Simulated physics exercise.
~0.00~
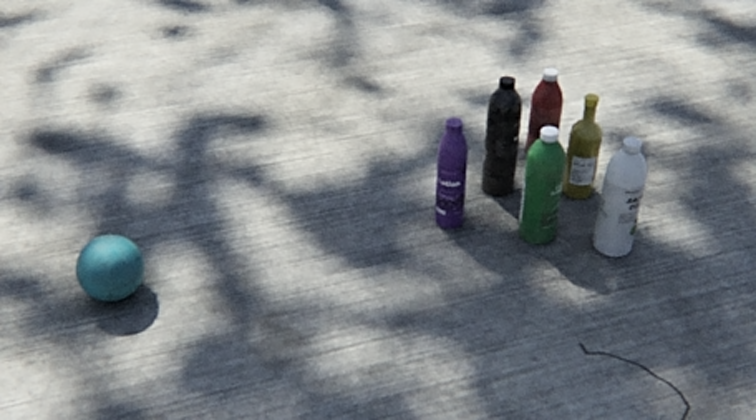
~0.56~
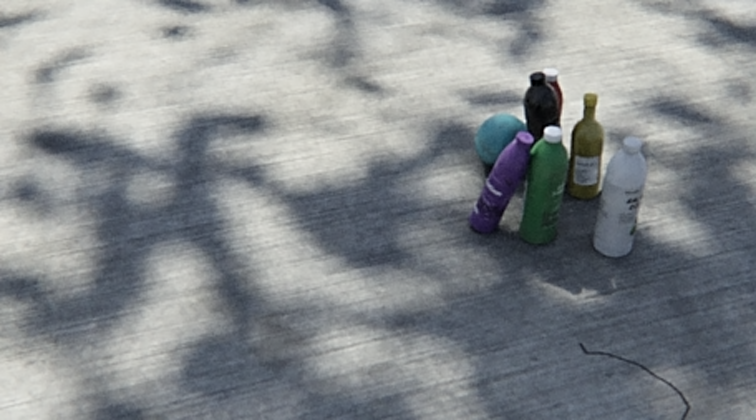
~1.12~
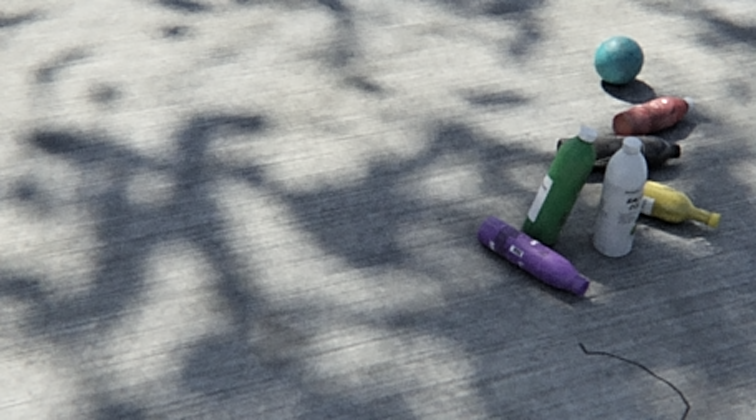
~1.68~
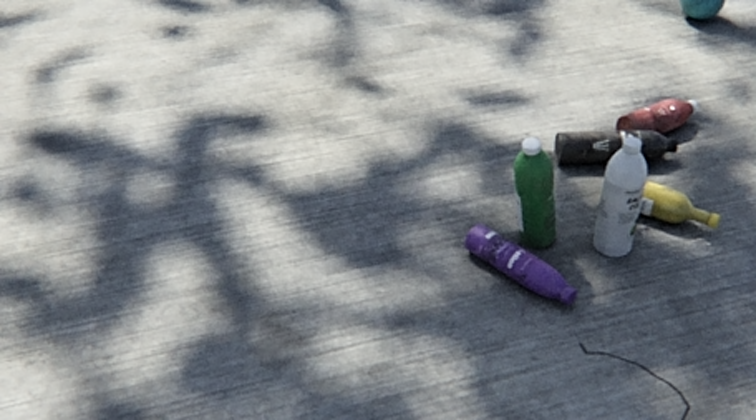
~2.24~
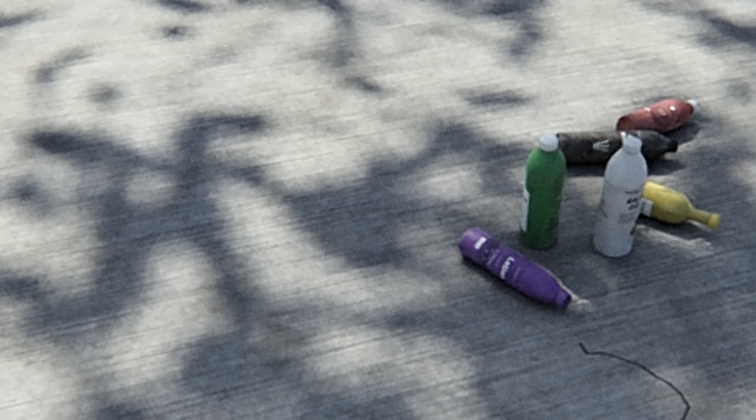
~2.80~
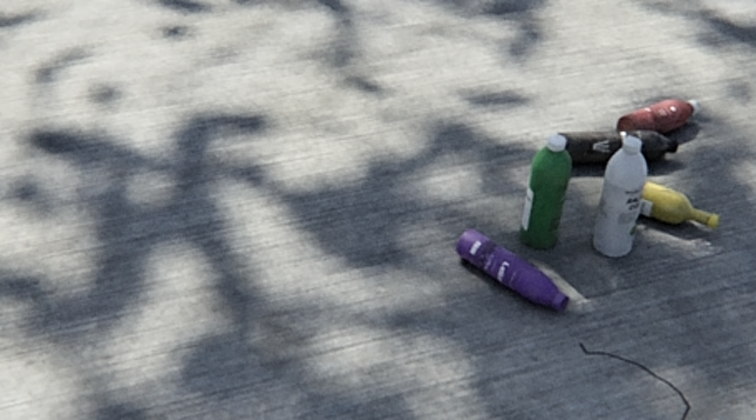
Six bottles standing on sunlit concrete, a turquoise ball rolling in from the left, toppling four and leaving green and white upright.
